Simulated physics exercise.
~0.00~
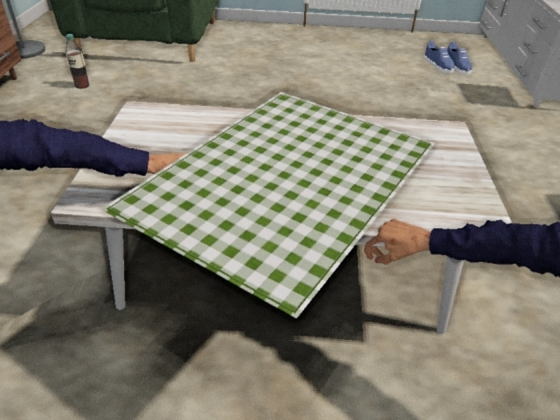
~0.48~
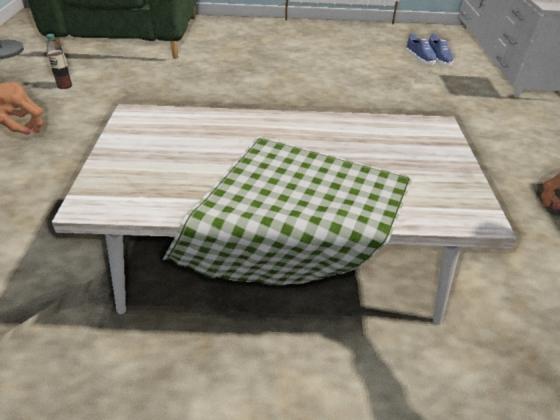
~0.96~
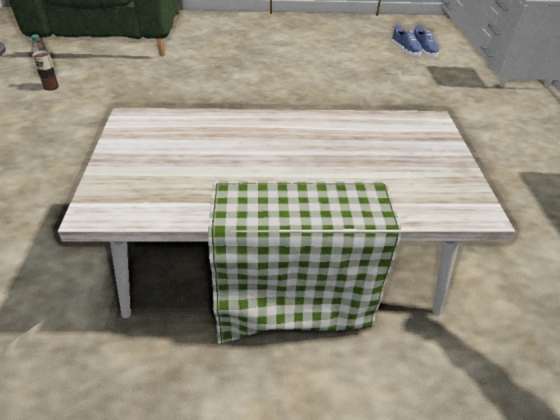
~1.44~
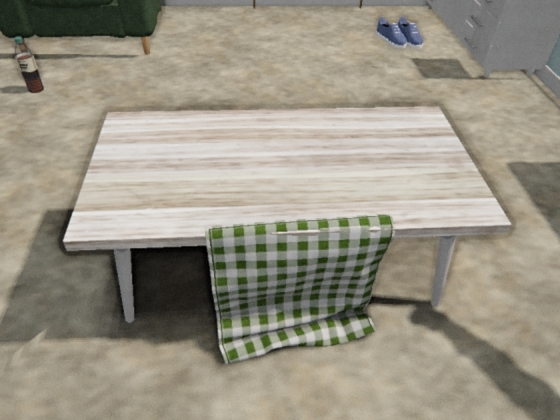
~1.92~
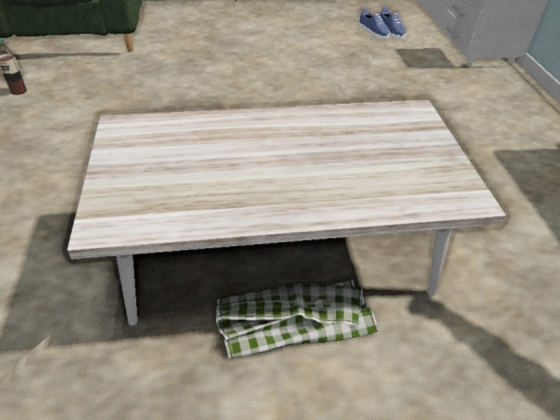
We see two hands release a green and white checkered cloth over a pale wooden table, where it settles across the front edge, hangs down, then gradually slides off and ends crumpled on the floor just in front of the table.
